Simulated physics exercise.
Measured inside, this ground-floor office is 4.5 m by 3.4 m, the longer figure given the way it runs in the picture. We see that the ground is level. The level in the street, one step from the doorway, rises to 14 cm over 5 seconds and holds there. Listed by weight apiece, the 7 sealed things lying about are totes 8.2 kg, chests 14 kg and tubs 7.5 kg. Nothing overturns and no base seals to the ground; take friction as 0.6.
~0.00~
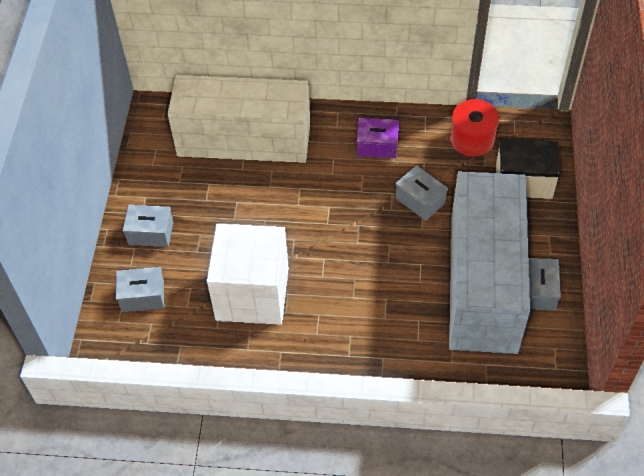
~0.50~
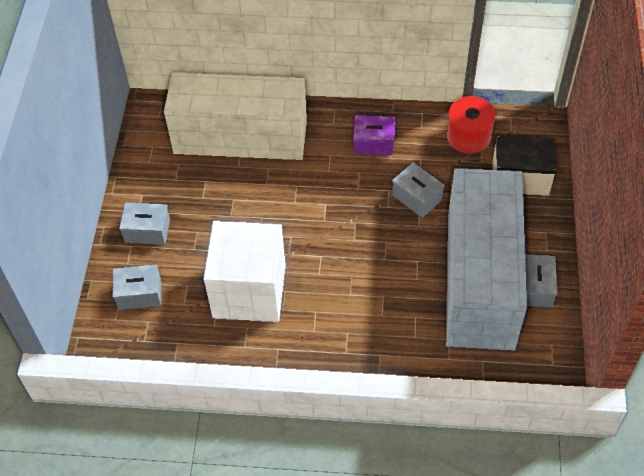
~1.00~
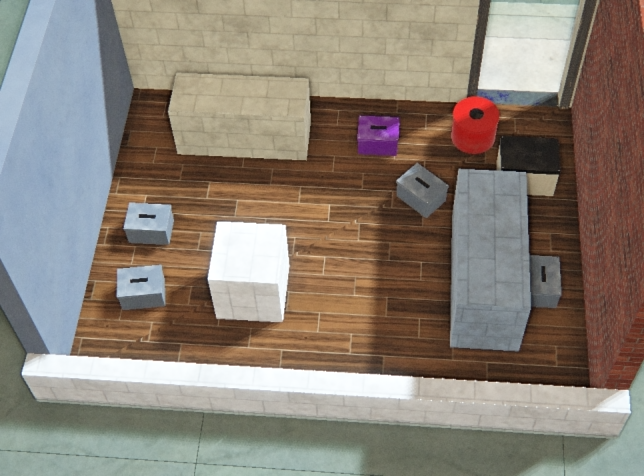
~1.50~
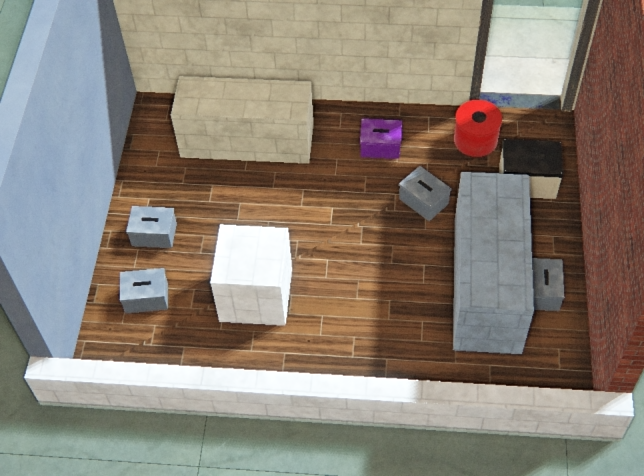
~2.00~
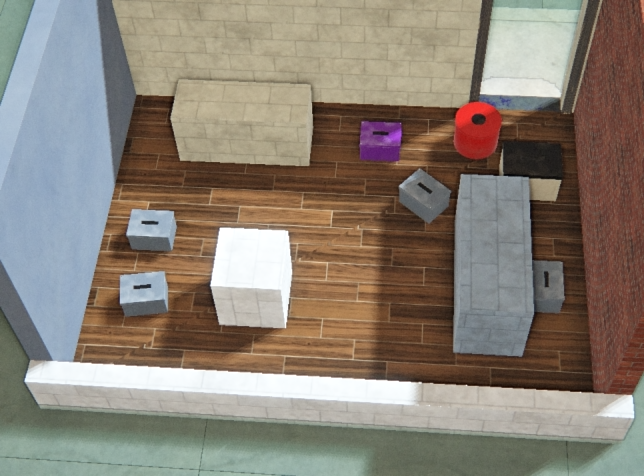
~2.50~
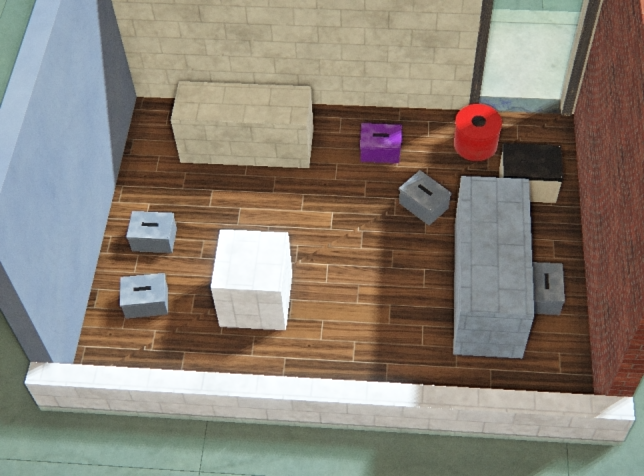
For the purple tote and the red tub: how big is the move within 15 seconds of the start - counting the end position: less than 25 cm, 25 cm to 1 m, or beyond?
The purple tote remains where it was, the red tub shifts slightly.
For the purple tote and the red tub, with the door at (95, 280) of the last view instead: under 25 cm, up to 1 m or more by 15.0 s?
In that case the purple tote would have stayed about where it was and the red tub would have stayed about where it was.
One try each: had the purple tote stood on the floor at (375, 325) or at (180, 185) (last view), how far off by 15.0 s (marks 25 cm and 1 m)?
Try one: Negligible displacement; try two: Negligible displacement.
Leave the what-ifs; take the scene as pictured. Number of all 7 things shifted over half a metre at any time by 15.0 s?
By my count, 3.
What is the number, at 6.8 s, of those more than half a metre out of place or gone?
That would be 0.
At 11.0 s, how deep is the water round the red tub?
Around 4 cm.
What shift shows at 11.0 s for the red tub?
Roughly 40 cm.
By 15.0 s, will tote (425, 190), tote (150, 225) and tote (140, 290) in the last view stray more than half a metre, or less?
The first is bigger, the second not bigger and the third not bigger.
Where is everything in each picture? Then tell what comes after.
In the first picture, the purple tote at (378, 131) rests on the ground; the red tub at (476, 117) rests on the ground; 0.0 m2 under water; 0 of 7 have shifted.
In the second picture, the purple tote at (374, 128) rests on the ground; the red tub at (472, 114) rests on the ground; water covers 0.0 m2; 0 of 7 have shifted.
In the third picture, the purple tote at (378, 128), on the bottom; the red tub at (476, 114) rests on the ground; water covers 0.0 m2; 0 of 7 have shifted.
In the fourth picture, the purple tote at (381, 131), on the bottom; the red tub at (479, 117) rests on the ground; 0.0 m2 under water; 0 of 7 have shifted.
In the fifth picture, the purple tote at (381, 134) rests on the ground; the red tub at (479, 119) rests on the ground; water covers 0.0 m2; 0 of 7 have shifted.
In the sixth picture, the purple tote at (381, 136) rests on the ground; the red tub at (479, 121), on the bottom; water covers 0.0 m2; 0 of 7 have shifted.
After 3.5 s the purple tote is near (381, 136), 0.0 m from its start, aground; the red tub is near (479, 121), 0.0 m from its start, aground; 0 afloat.
After 6.8 s the purple tote is near (381, 136), 0.0 m from its start, aground; the red tub is near (448, 126), 0.3 m from its start, aground; 1 afloat.
After 11.0 s the purple tote is near (381, 136), 0.0 m from its start, aground; the red tub is near (434, 114), 0.4 m from its start, aground; 0 afloat.
After 15.0 s the purple tote is near (381, 136), 0.0 m from its start, aground; the red tub is near (434, 111), 0.5 m from its start, aground; 2 afloat.
